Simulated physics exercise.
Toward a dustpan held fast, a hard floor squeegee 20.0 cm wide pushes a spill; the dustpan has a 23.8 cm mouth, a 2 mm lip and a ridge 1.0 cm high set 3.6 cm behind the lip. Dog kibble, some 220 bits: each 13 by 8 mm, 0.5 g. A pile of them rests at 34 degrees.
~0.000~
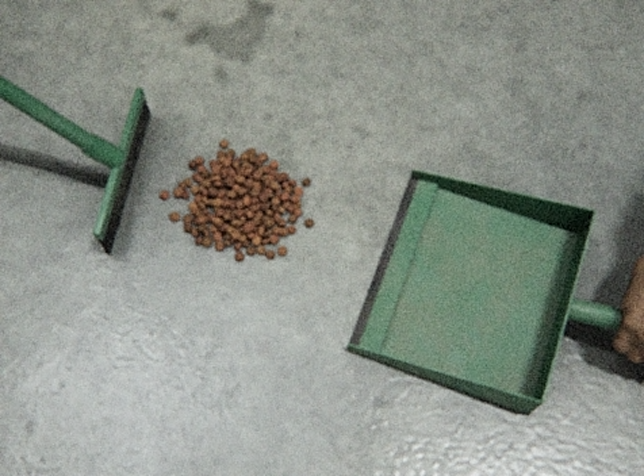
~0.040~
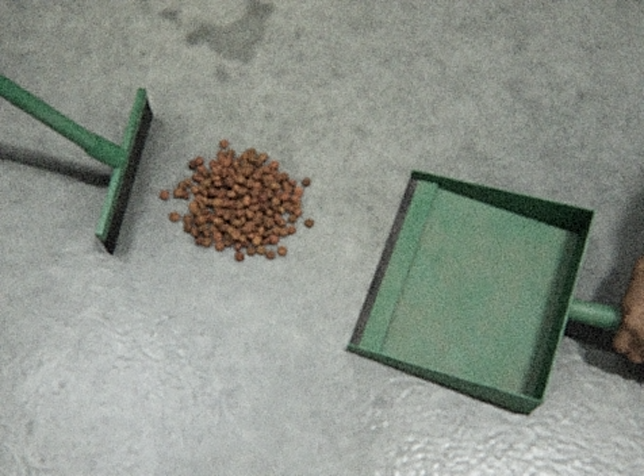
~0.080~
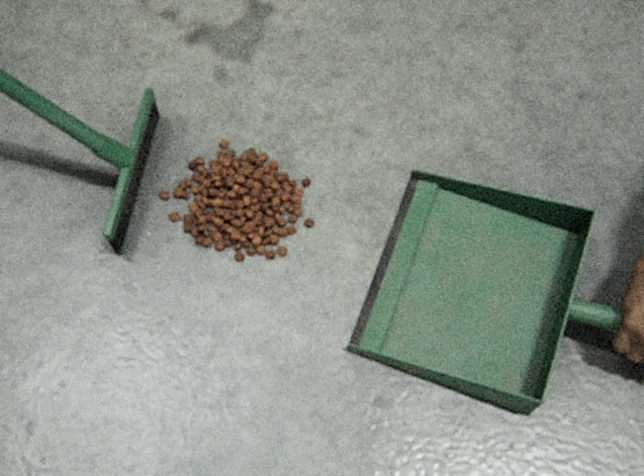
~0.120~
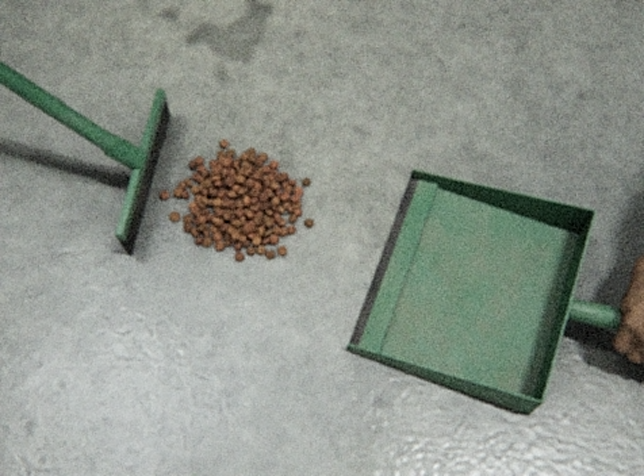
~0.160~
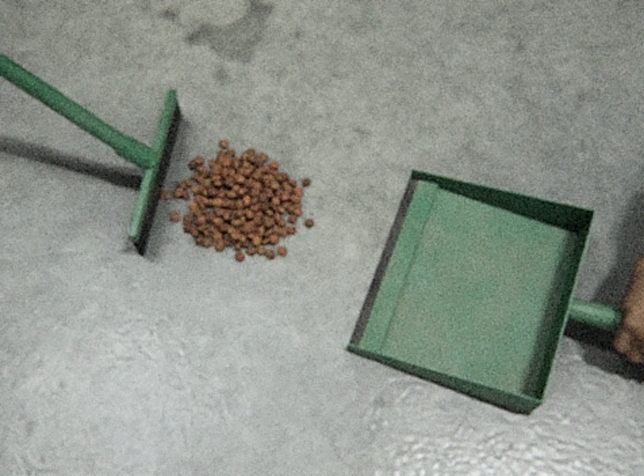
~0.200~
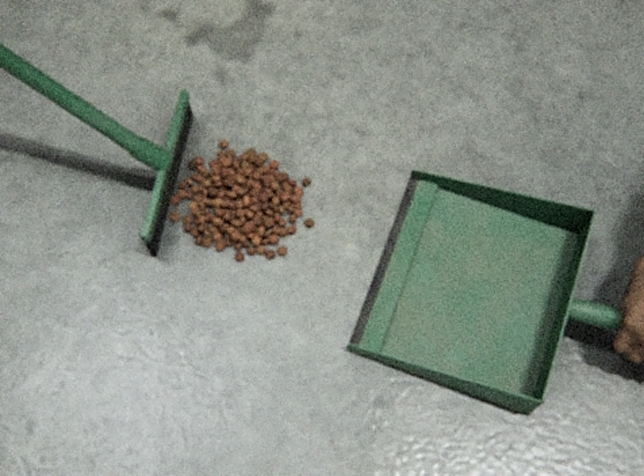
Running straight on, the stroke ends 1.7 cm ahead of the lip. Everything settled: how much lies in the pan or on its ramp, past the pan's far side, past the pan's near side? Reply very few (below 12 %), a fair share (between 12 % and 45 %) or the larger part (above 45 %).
Pan - a fair share; far side - a fair share; near side - very few.
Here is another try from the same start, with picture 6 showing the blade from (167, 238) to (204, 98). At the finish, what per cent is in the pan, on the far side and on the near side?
Final per cent - pan 35, far 20, near 0.
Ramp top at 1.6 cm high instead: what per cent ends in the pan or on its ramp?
30 per cent.
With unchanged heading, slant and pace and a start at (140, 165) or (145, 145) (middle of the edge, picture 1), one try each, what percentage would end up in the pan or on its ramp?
About 25 and 20 per cent.
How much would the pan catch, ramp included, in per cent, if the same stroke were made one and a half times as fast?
About 35 %.
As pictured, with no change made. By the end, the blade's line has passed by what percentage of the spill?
Roughly 10 per cent.
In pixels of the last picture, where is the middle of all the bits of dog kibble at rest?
Somewhere near (390, 212) in the last picture.
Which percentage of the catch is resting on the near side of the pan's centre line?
About 10 %.
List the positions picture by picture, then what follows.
In the first picture, blade from (99, 235) to (140, 95), moved 0.0 cm, 0 of the pieces shifted so far; middle of the pieces at (241, 197); pan at (482, 296).
In the second picture, blade from (102, 235) to (143, 95), moved 0.3 cm, 0 of the pieces shifted so far; middle of the pieces at (241, 197).
In the third picture, blade from (109, 235) to (150, 96), moved 1.2 cm, 0 of the pieces shifted so far; middle of the pieces at (241, 197).
In the fourth picture, blade from (121, 236) to (161, 96), moved 2.6 cm, 0 of the pieces shifted so far; middle of the pieces at (241, 197).
In the fifth picture, blade from (134, 237) to (173, 97), moved 4.1 cm, 0 of the pieces shifted so far; middle of the pieces at (241, 197).
In the sixth picture, blade from (146, 237) to (185, 97), moved 5.6 cm, 3 of the pieces shifted so far; middle of the pieces at (241, 197); pan at (482, 296). The blade's pace is about 0.37 m/s, heading 17 degrees away from the viewer's side.
After 0.53 s, middle of the blade 16 cm from the lip; 0 % over the lip, far side 0 %, near side 0 %.
After 0.75 s, middle of the blade 8 cm from the lip; 0 % over the lip, far side 10 %, near side 0 %.
After 1.09 s, middle of the blade 3 cm from the lip; 30 % over the lip, far side 20 %, near side 0 %.
At rest (1.5 s), pan 30 %, far side 20 %, near side 0 %, in front of the lip or behind the blade 50 %.
